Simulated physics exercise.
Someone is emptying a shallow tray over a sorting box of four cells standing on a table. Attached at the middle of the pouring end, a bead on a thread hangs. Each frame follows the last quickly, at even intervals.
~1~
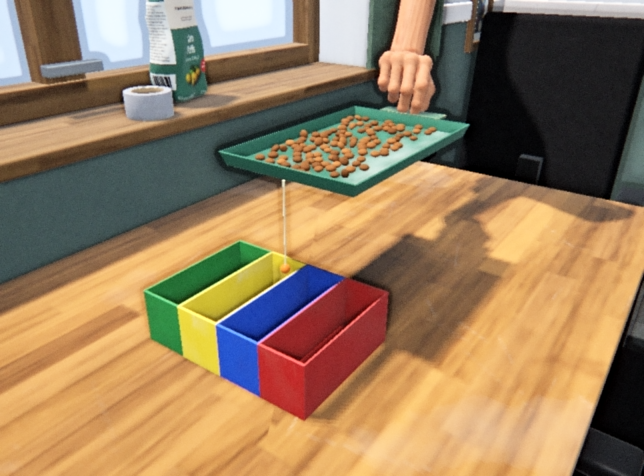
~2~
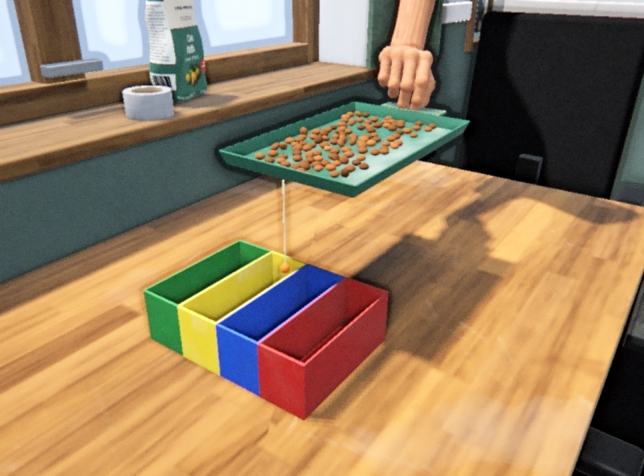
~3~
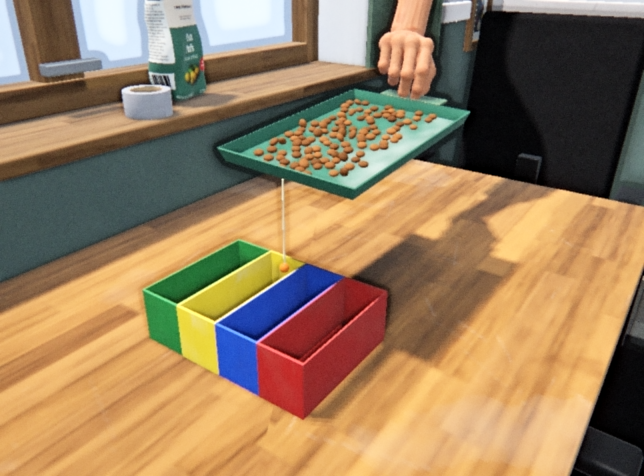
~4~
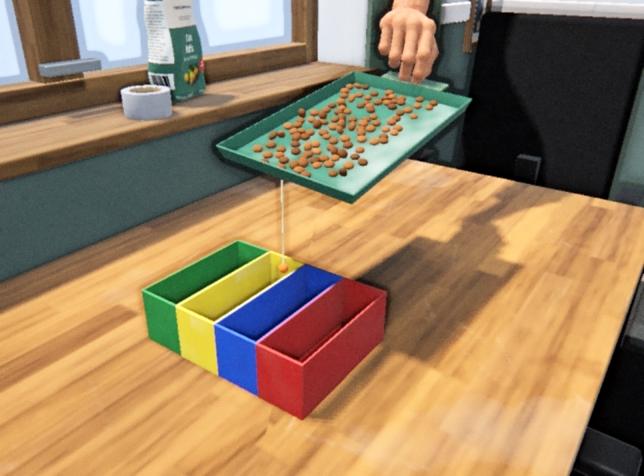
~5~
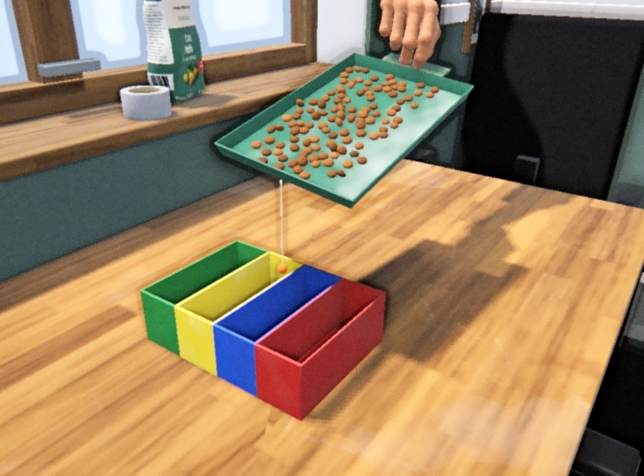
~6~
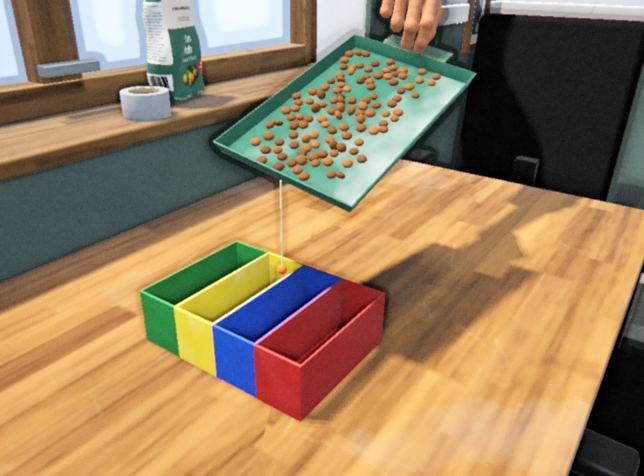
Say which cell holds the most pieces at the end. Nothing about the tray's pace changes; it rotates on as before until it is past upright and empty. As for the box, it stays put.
At the end the red cell holds the most.
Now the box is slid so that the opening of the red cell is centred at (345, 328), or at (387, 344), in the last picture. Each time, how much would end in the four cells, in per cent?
In order: 100 per cent and 100 per cent.
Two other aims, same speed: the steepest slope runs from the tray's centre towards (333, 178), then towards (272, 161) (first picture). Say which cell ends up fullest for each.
First try: The cell in red; second try: The cell in green.
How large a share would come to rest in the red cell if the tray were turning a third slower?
Roughly 70 percent.
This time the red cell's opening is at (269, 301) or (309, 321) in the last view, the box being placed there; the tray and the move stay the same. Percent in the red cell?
Trial 1 0%, trial 2 60%.
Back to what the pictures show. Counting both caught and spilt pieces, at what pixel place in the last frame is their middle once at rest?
(325, 369).
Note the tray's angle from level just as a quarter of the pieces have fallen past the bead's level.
Roughly 75°.
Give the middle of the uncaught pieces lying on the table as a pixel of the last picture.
Around (403, 442).
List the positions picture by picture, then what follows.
The first frame shows corners of the pouring end near (226, 151) and (354, 182), level; middle of the load near (343, 142), bits of dog kibble; bead on its thread near (286, 269); green cell near (164, 318); yellow cell near (199, 336); blue cell near (238, 355); red cell near (282, 377).
The second frame shows corners of the pouring end near (226, 150) and (354, 183), level; middle of the load near (343, 139).
The third frame shows corners of the pouring end near (225, 147) and (353, 185), tipped barely, lowest at the right corner; middle of the load near (343, 133).
The fourth frame shows corners of the pouring end near (224, 145) and (352, 190), tipped a little, lowest at the right corner; middle of the load near (342, 124).
The fifth frame shows corners of the pouring end near (222, 142) and (351, 196), tipped clearly, lowest at the right corner; middle of the load near (342, 116).
The sixth frame shows corners of the pouring end near (221, 141) and (350, 201), tipped clearly, lowest at the right corner; middle of the load near (341, 108); green cell near (160, 319); yellow cell near (195, 337); blue cell near (235, 356); red cell near (278, 377).
Shortly afterwards, tray tipped steeply; the bulk on the tray; only a few in the red cell; near a quarter falling or outside the box.
Next, tray tipped past a quarter turn; near two thirds in the red cell; only a few in the blue cell; near a quarter falling or outside the box.
Some moments later, tray tipped past a quarter turn; near two thirds in the red cell; only a few in the blue cell; near a quarter falling or outside the box.
In the end, tray tipped past a quarter turn; near two thirds in the red cell; only a few in the blue cell; none at all in the yellow cell; none at all in the green cell; near a quarter outside the box.
